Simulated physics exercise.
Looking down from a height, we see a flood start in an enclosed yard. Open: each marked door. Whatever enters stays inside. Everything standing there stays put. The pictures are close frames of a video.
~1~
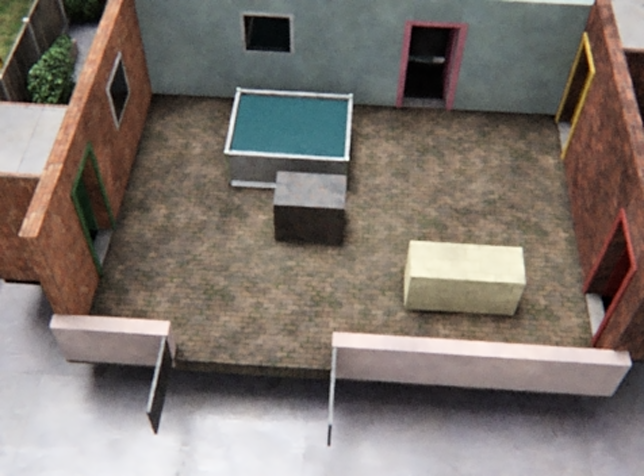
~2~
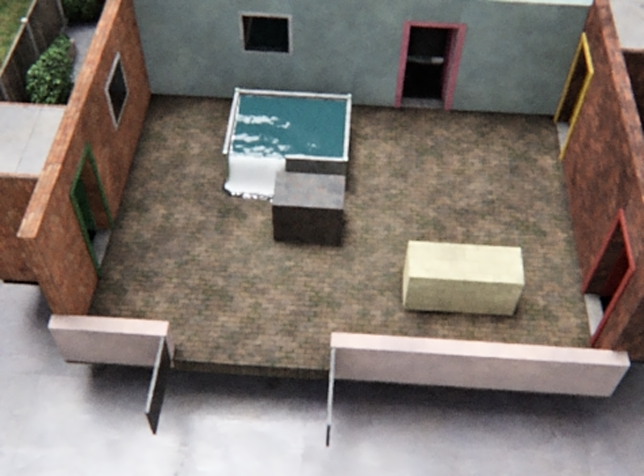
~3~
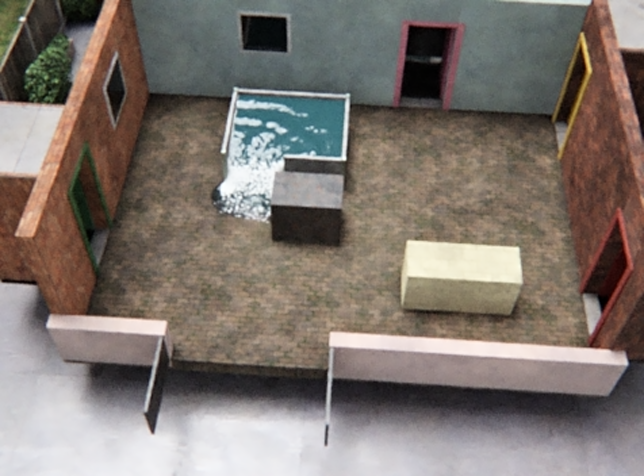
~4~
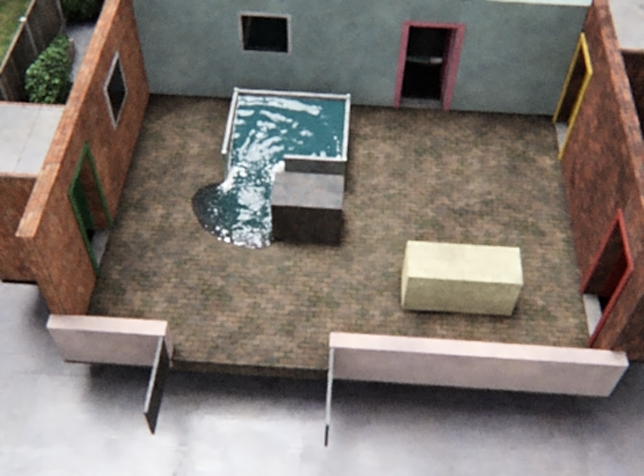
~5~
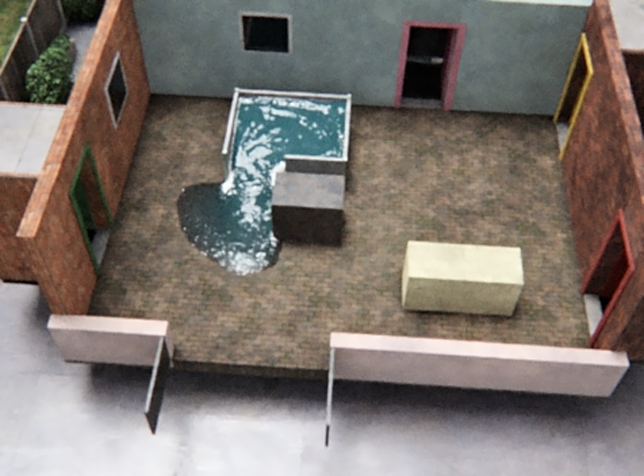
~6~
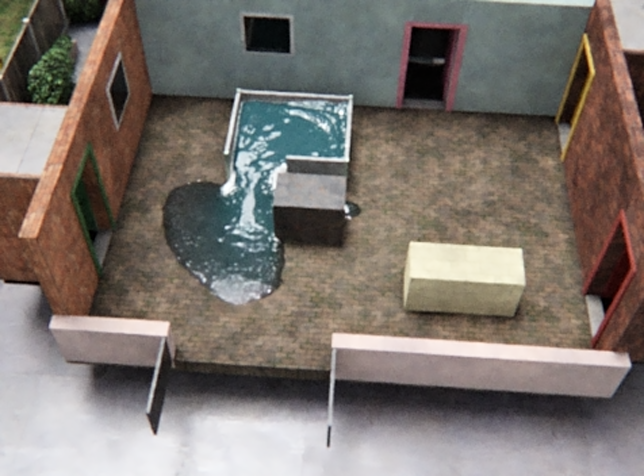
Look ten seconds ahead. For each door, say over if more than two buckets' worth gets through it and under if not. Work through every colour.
Yellow door: Under, pink door: Under, green door: Over, red door: Under.
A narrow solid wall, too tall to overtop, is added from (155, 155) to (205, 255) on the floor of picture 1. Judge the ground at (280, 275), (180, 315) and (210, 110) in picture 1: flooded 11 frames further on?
Taking the points in order, they are inundated, inundated and high and dry.
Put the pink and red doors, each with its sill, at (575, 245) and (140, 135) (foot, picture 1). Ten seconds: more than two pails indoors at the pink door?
I'd say pink falls short.
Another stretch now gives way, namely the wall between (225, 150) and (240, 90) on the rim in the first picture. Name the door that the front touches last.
The red door is last in line.
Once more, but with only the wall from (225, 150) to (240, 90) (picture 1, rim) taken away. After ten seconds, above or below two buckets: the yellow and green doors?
The yellow door exceeds the limit and the green door exceeds the limit.
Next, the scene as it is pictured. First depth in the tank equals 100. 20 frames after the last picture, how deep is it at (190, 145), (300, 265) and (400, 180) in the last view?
Estimate: 0, 0, 0 %.
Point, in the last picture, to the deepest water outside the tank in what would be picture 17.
I'd put it around (104, 342).
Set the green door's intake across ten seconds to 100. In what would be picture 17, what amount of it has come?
Approximately 15 in a hundred, I reckon.
A moment on, water covers 25 % of the floor; the yellow door not reached, the pink door not reached, the green door wet at the sill, nothing in, the red door not reached.
Next, water covers 30 % of the floor; the yellow door not reached, the pink door not reached, the green door over two buckets in, the red door not reached.
Then, water covers 30 % of the floor; the yellow door not reached, the pink door not reached, the green door over two buckets in, the red door not reached.
Later, water covers 35 % of the floor; the yellow door not reached, the pink door not reached, the green door far over two buckets in, the red door not reached.
In the end, water covers 40 % of the floor; the yellow door not reached, the pink door not reached, the green door far over two buckets in, the red door not reached.
